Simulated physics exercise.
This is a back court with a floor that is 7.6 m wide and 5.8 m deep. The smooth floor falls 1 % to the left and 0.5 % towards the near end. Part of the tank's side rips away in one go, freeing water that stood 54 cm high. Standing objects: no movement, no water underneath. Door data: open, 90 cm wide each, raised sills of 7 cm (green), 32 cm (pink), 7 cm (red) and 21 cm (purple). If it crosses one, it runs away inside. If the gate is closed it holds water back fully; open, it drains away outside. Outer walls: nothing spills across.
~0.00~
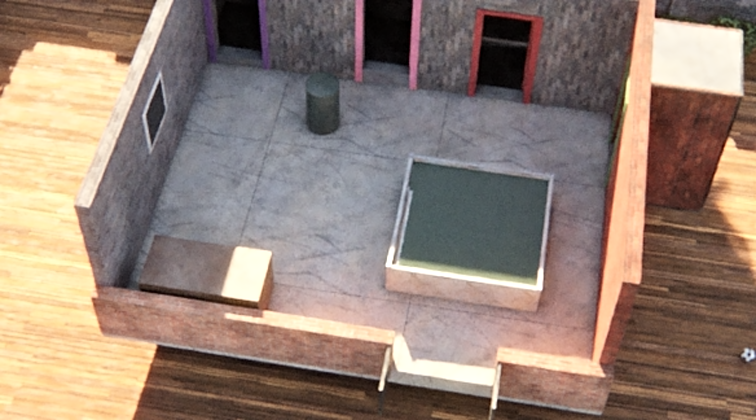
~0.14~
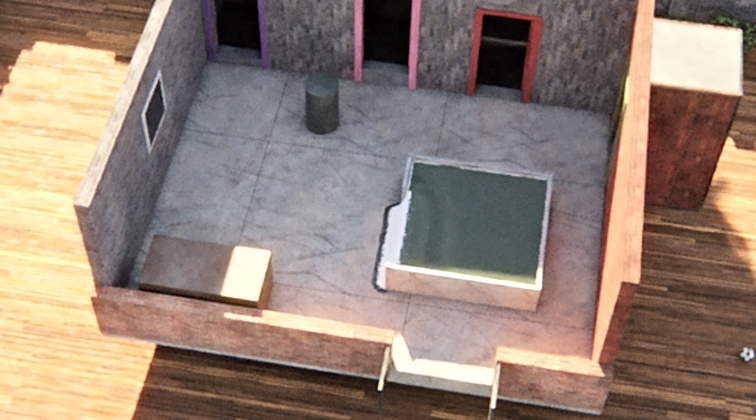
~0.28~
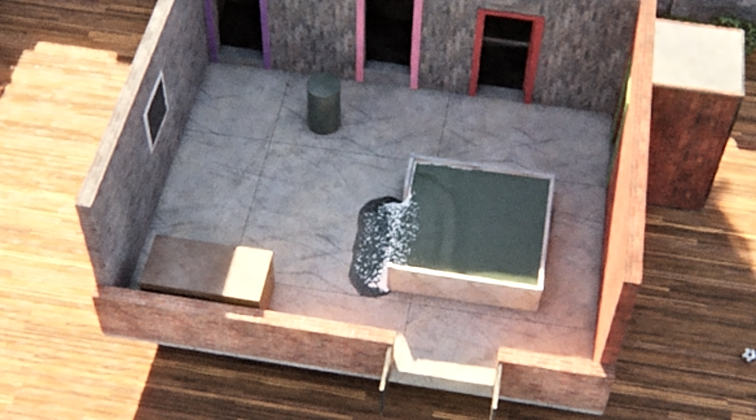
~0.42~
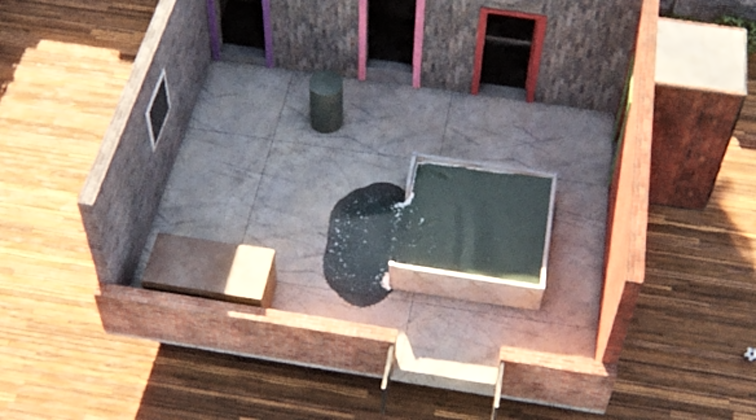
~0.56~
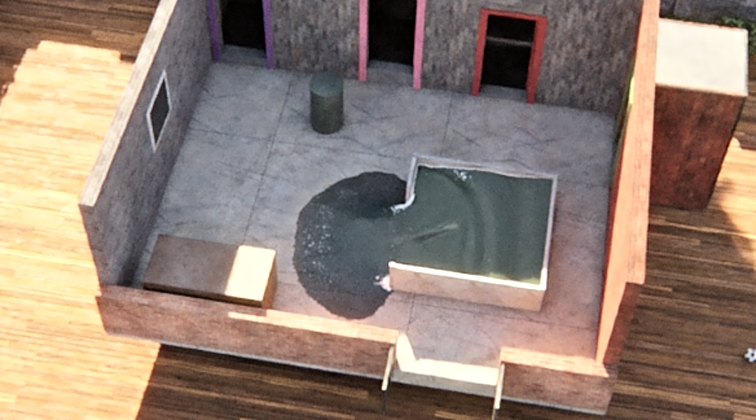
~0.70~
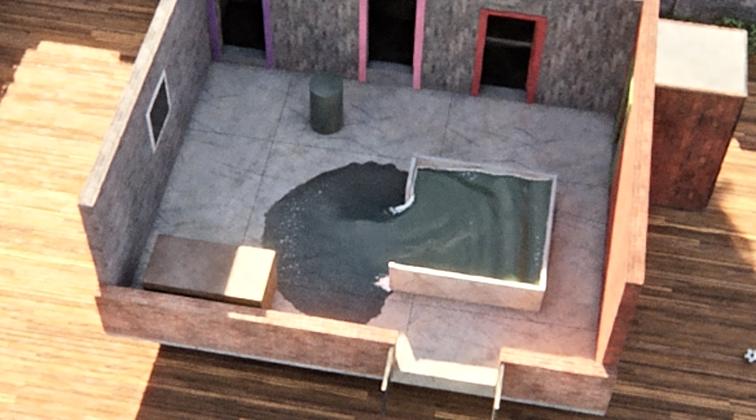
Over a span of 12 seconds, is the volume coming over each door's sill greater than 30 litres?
At the green door the water let in will remain short of the limit; at the pink door the water let in will remain short of the limit; at the red door the water let in will remain short of the limit; at the purple door the water let in will remain short of the limit.
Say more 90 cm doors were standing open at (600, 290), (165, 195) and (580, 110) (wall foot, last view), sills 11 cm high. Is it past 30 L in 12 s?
Less, more, less.
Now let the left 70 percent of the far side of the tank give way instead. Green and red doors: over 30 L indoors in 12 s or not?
Green short, red beyond.
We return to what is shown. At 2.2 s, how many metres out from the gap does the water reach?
Distance: Approx. 4.8 m.
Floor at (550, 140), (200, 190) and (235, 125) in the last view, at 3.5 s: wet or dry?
First spot not yet wet, second submerged, third submerged.
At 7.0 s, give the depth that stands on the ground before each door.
Readings (cm): Green = 0; pink = 9; red = 3; purple = 18.
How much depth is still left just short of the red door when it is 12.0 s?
It's some 2.5 centimetres deep.
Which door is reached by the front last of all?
Lab note: Last arrival at the green door.
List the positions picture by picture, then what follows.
The first picture shows the tank at (472, 222) is whole and still, 54 cm deep.
In the second picture, water pours out at (397, 242) and has run 0.9 m, to (397, 208); typically 6 cm deep outside, 54 cm at the tank's back.
In the third picture, water pours out at (399, 243) and has run 1.0 m, to (367, 291); typically 9 cm deep outside, 54 cm at the tank's back.
In the fourth picture, the front is at (346, 201), 1.3 m from the gap at (401, 241); 2.2 m2 of floor is under water; 54 cm left at the back of the tank.
In the fifth picture, water pours out at (401, 243) and has run 1.8 m, to (304, 216); typically 6 cm deep outside, 54 cm at the tank's back.
In the sixth picture, the front is at (271, 217), 2.3 m from the gap at (401, 243); 5.1 m2 of floor is under water; 50 cm left at the back of the tank.
After 1.4 s water covers 30 % of the floor and is deepest (28 cm) near (381, 268); green door not reached, pink door not reached, red door not reached, purple door not reached.
After 2.2 s water covers 40 % of the floor and is deepest (36 cm) near (144, 251); green door not reached, pink door not reached, red door not reached, purple door not reached.
After 3.5 s water covers 50 % of the floor and is deepest (40 cm) near (122, 313); green door not reached, pink door not reached, red door not reached, purple door 14 cm at the sill, 0 L in.
After 7.0 s water covers 80 % of the floor and is deepest (21 cm) near (197, 103); green door not reached, pink door 9 cm at the sill, 0 L in, red door 3 cm at the sill, 0 L in, purple door 18 cm at the sill, 3 L in.
After 12.0 s water covers 100 % of the floor and is deepest (16 cm) near (122, 313); green door 8 cm at the sill, 8 L in, pink door 5 cm at the sill, 0 L in, red door 2 cm at the sill, 0 L in, purple door 9 cm at the sill, 3 L in.
